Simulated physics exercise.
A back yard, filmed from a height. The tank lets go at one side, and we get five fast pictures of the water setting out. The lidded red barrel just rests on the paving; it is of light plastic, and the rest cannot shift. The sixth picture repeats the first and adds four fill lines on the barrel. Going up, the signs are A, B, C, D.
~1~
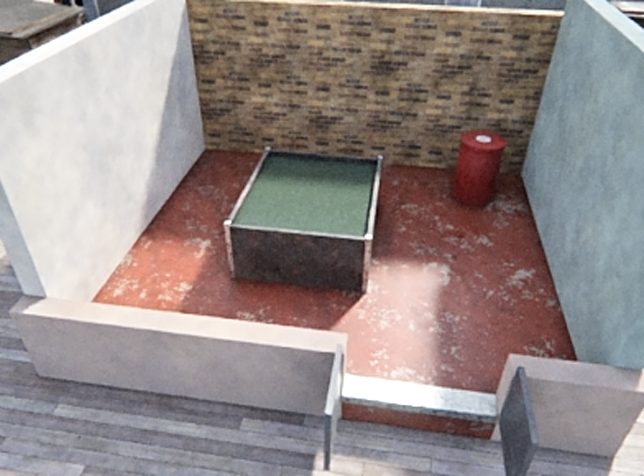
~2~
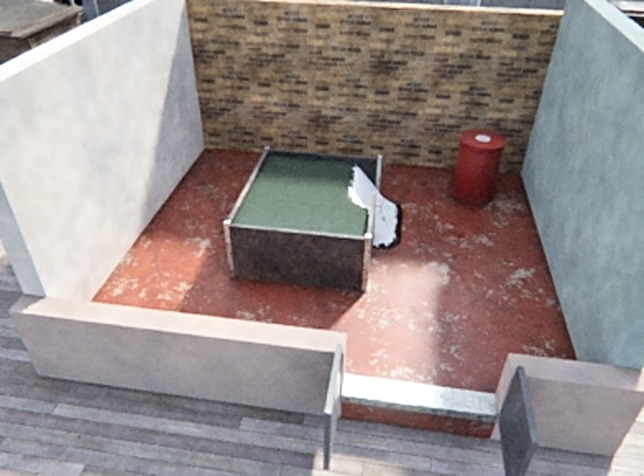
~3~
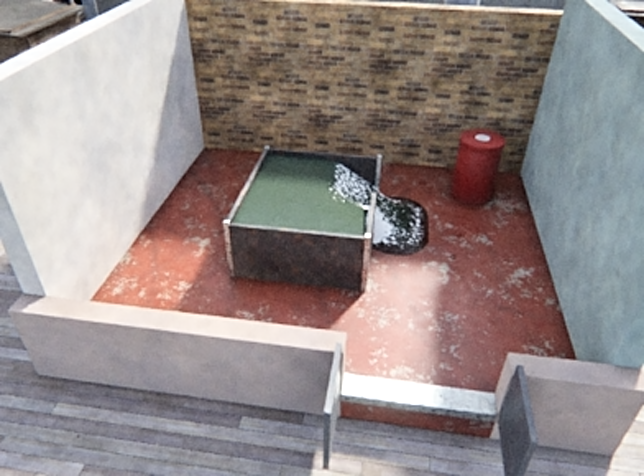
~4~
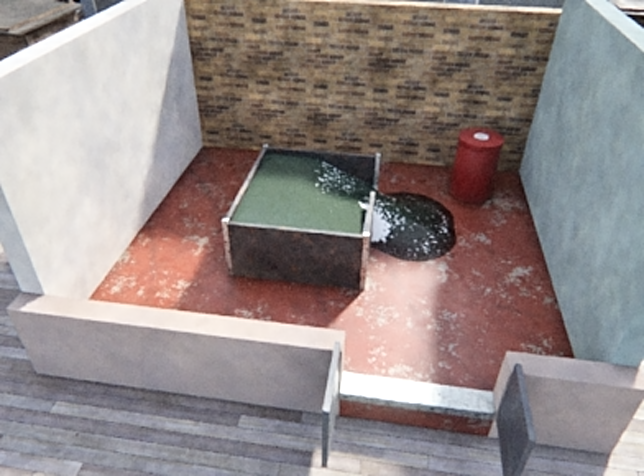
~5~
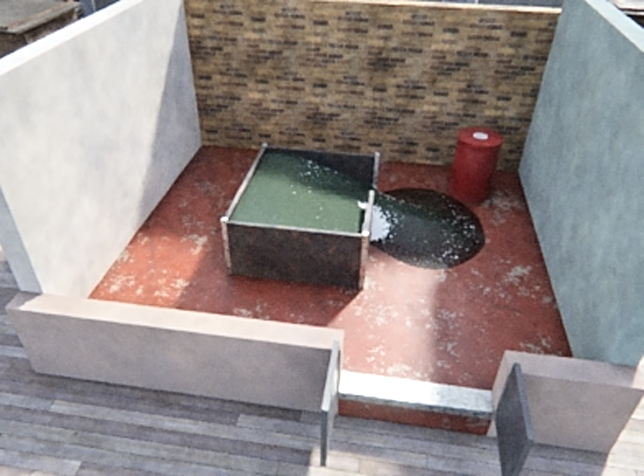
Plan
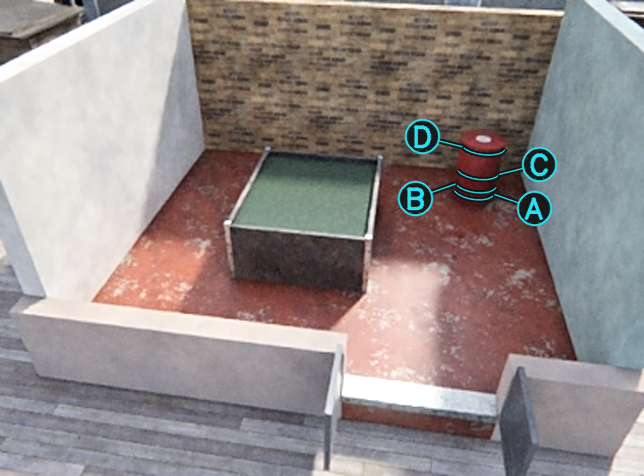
Water pours over the right side of a full, dark-walled tank of green water in the middle of a back yard, seen from above, with white foam at first. A dark, glossy puddle forms beside the tank and spreads rightward across the worn red floor, nearing the red barrel by the brick wall. Pale walls flank the yard, grey planks and an open gate lie in front, and the view barely shifts.
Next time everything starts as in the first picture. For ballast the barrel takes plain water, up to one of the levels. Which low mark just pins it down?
C will do.
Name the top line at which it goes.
B it is.
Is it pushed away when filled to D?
No, that is safe.
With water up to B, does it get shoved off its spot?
Yes, that goes wrong.
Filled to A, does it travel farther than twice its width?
Yes, clearly.
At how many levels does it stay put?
Two.
On the marked copy, A at (475, 199); B at (476, 192); C at (479, 179); D at (484, 154); from the bottom up A, B, C, D.
Choosing A, it is pushed about 4 times its own width away.
Choosing B, it is pushed about half its own width away.
Choosing C, it does not move.
Choosing D, it does not move.
